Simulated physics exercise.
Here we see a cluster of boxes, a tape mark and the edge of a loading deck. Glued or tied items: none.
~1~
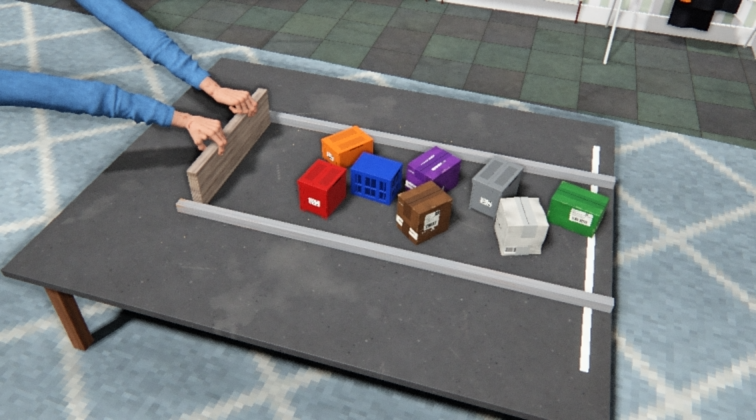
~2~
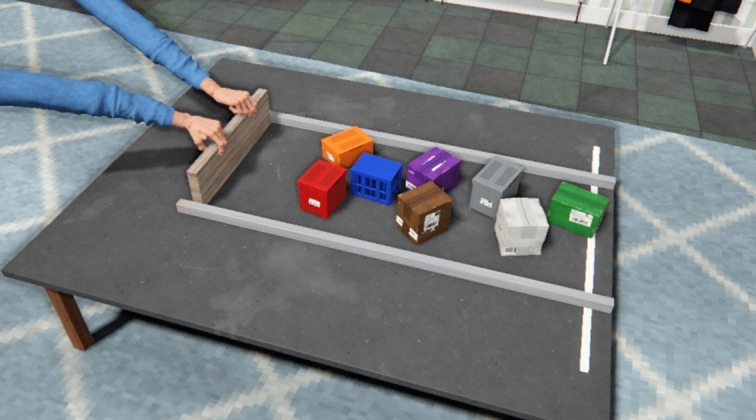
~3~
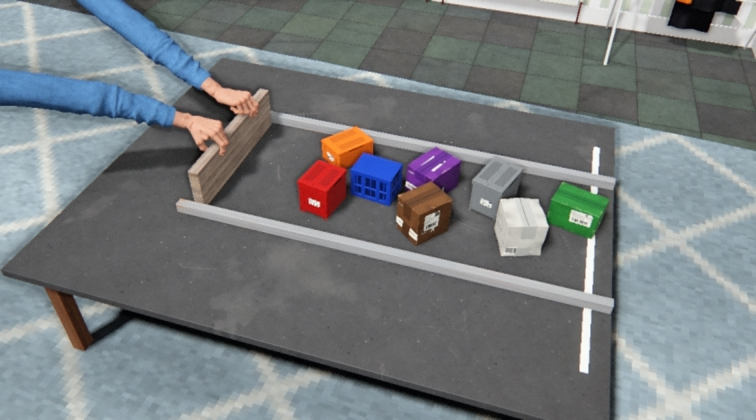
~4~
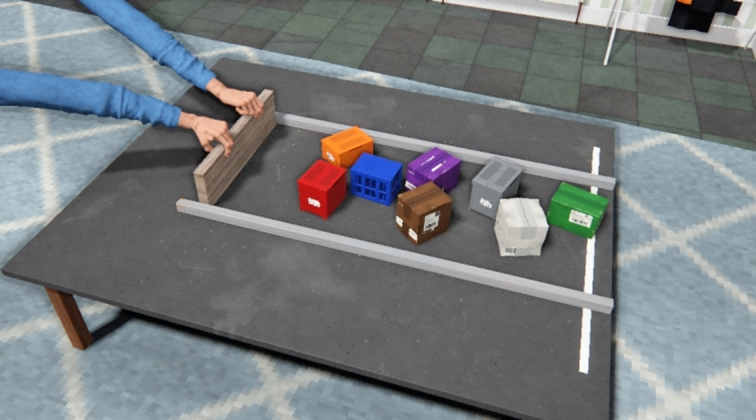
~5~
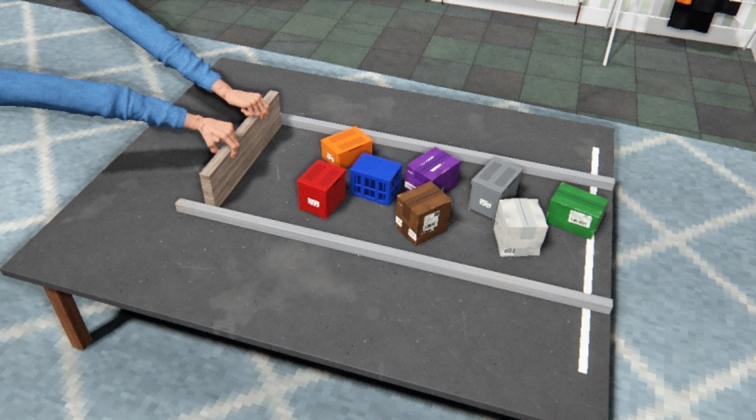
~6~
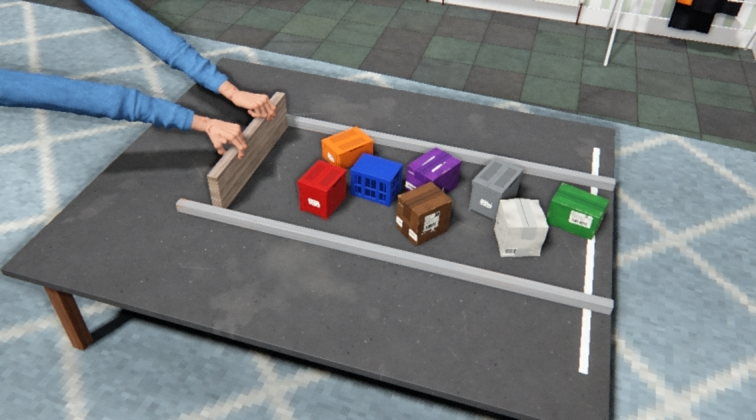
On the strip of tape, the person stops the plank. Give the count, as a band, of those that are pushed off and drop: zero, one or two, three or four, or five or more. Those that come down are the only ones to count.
At least five drop.
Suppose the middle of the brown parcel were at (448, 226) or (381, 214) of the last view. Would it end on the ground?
In turn it tumbles off; drops off.
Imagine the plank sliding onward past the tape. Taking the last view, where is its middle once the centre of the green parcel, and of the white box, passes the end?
Approx. (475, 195) / approx. (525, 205) for the other.
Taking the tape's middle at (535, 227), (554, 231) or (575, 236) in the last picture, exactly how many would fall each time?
Taken one after another, the numbers are 3, 4 and 5.
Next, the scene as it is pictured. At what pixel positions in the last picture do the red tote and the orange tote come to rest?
The red tote ends up near (614, 255), and the orange tote near (613, 198).
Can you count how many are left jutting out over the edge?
Overhanging: 2.
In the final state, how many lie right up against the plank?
2 of them.
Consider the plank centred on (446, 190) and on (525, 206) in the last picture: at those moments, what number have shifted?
The count reaches 8 first and 8 second.
Soon after, none off yet; green parcel at rest near (577, 211); white box at rest near (520, 228); grey tote at rest near (496, 190).
After that, none off yet; green parcel moving near (579, 212); white box displaced a little near (529, 229); grey tote displaced about its own width near (534, 197).
And then, one off so far; green parcel off the edge near (633, 286); white box displaced well along near (614, 248); grey tote displaced well along near (626, 216).
In the end, the number that fall off is five or more; gone, blue crate, purple parcel, brown parcel, grey tote, white box and green parcel.
